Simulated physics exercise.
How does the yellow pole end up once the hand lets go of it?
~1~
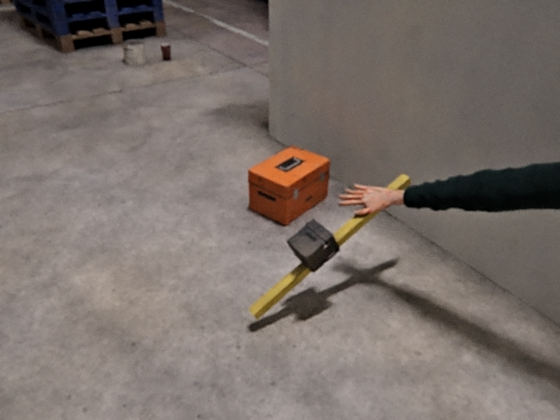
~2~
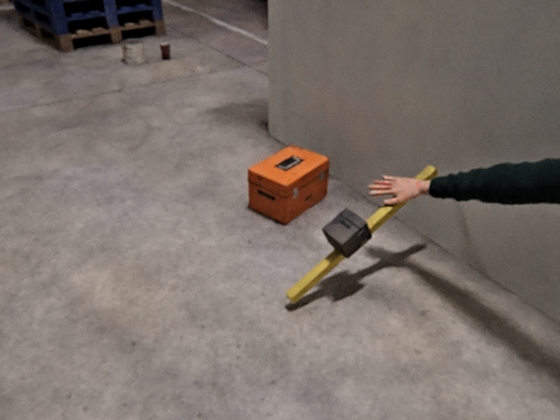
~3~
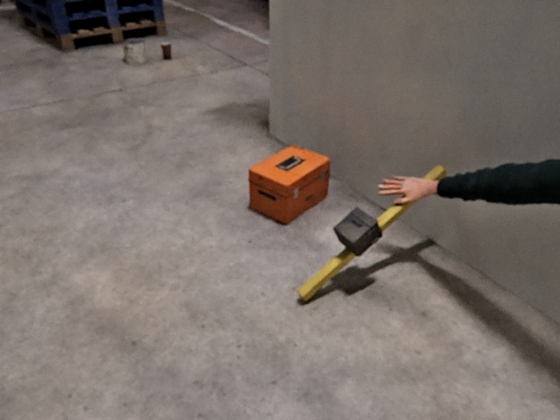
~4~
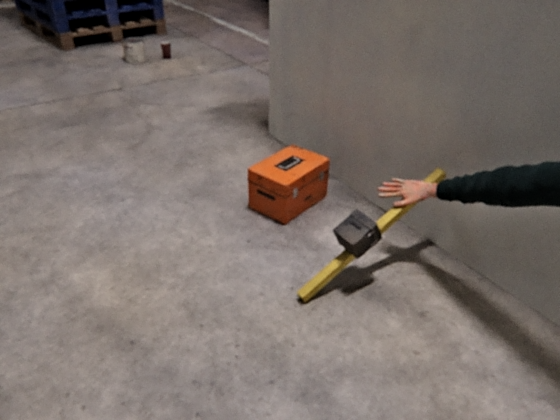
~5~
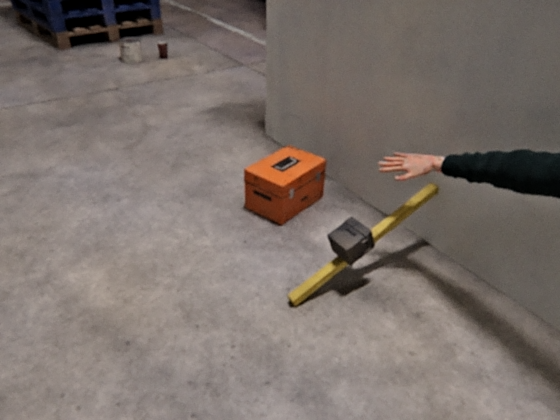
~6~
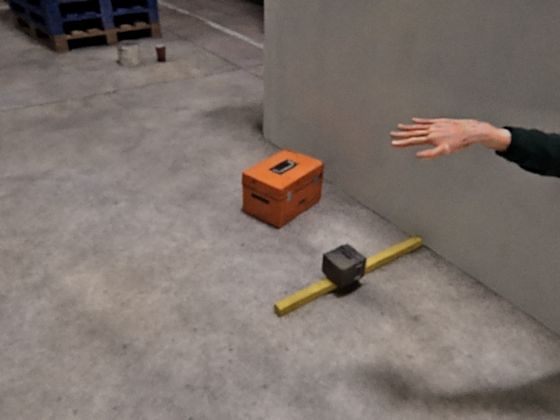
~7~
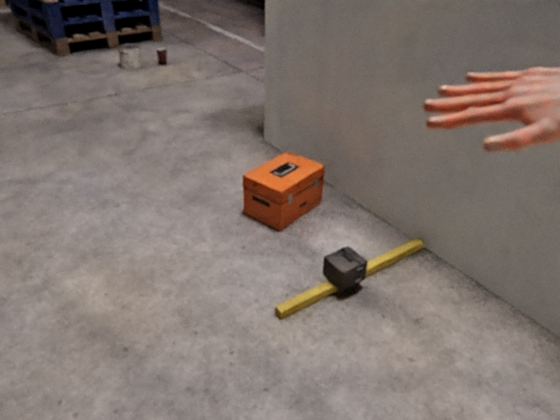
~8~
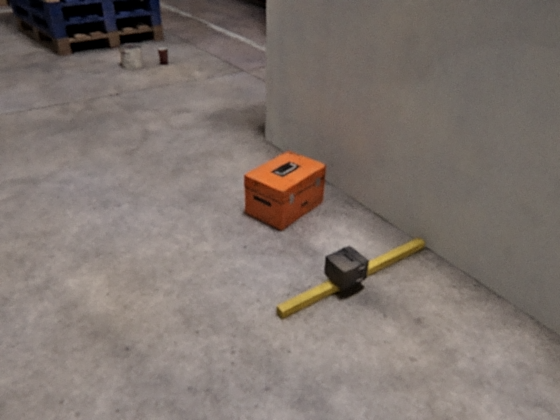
It does not stay propped up. Its upper end slides down and the pole comes to rest low along the floor by the wall, with the dark block still on it.
